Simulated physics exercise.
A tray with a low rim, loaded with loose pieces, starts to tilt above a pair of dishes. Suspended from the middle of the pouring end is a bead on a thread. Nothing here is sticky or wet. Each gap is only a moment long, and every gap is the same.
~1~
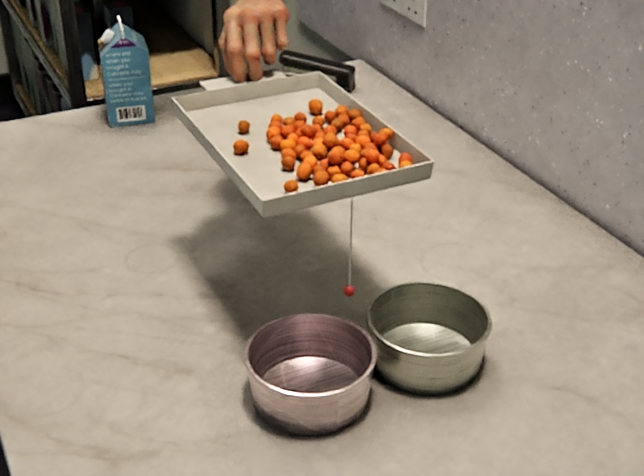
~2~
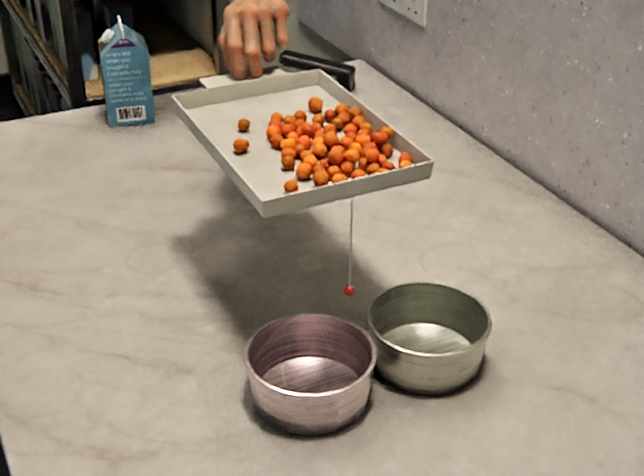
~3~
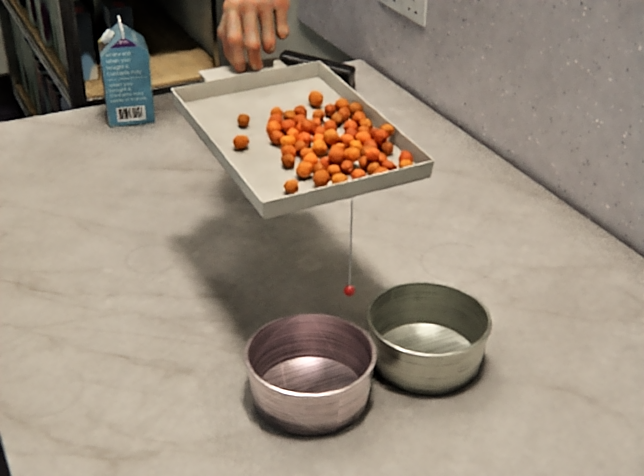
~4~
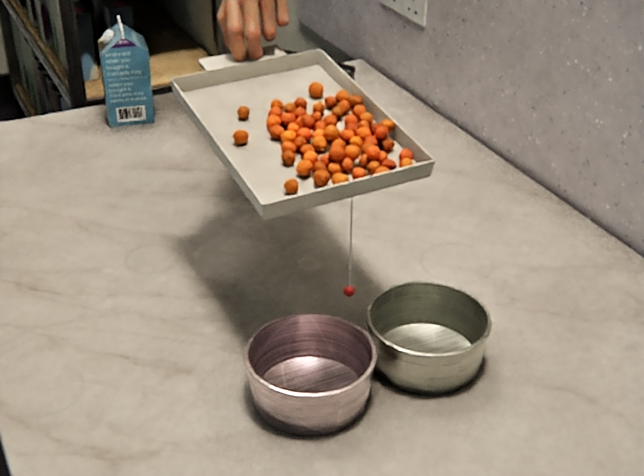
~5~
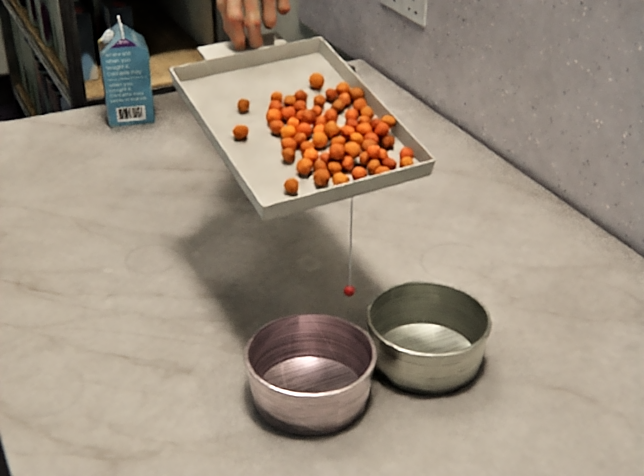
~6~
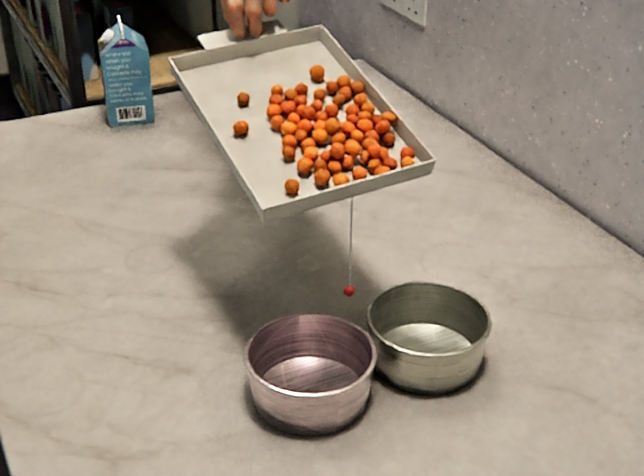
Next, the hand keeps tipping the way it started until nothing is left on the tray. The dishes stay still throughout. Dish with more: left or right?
The leftmost dish is going to catch more.
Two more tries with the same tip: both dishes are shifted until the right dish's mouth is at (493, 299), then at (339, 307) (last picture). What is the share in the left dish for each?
Trial 1 50%, trial 2 10%.
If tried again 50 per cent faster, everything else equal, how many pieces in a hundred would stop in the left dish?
Something like 50 percent, give or take.
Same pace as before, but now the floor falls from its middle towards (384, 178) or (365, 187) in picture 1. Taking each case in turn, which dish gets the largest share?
First the dish on the right, then the dish on the right.
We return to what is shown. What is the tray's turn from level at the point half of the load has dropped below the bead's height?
Tilt: Around 110 degrees.
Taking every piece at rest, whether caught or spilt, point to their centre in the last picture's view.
Close to (327, 384) in the last view.
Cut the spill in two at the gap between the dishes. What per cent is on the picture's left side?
It comes to about 40 percent.
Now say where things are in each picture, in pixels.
The first picture shows corners of the pouring end (264, 199) and (431, 160), level; middle of the load (331, 140), coated peanuts; left dish (339, 408); right dish (460, 368); bead on its thread (350, 291).
The second picture shows corners of the pouring end (264, 199) and (431, 160), level; middle of the load (331, 139).
The third picture shows corners of the pouring end (264, 200) and (432, 160), tipped barely, lowest at the left corner; middle of the load (331, 137).
The fourth picture shows corners of the pouring end (264, 202) and (432, 159), tipped a little, lowest at the left corner; middle of the load (331, 133).
The fifth picture shows corners of the pouring end (264, 204) and (433, 159), tipped a little, lowest at the left corner; middle of the load (332, 129).
The sixth picture shows corners of the pouring end (264, 206) and (433, 159), tipped a little, lowest at the left corner; middle of the load (332, 126); left dish (339, 408); right dish (460, 368).
Just after the last frame, tray tipped steeply; every one on the tray.
A moment on, tray tipped right over; almost all on the tray; just a few in the right dish; just a few outside both; just a few in the air.
Further on, tray tipped past a quarter turn; roughly two thirds in the left dish; roughly a quarter in the right dish; about a tenth outside both.
When it is over, tray tipped past a quarter turn; roughly two thirds in the left dish; roughly a quarter in the right dish; about a tenth outside both.
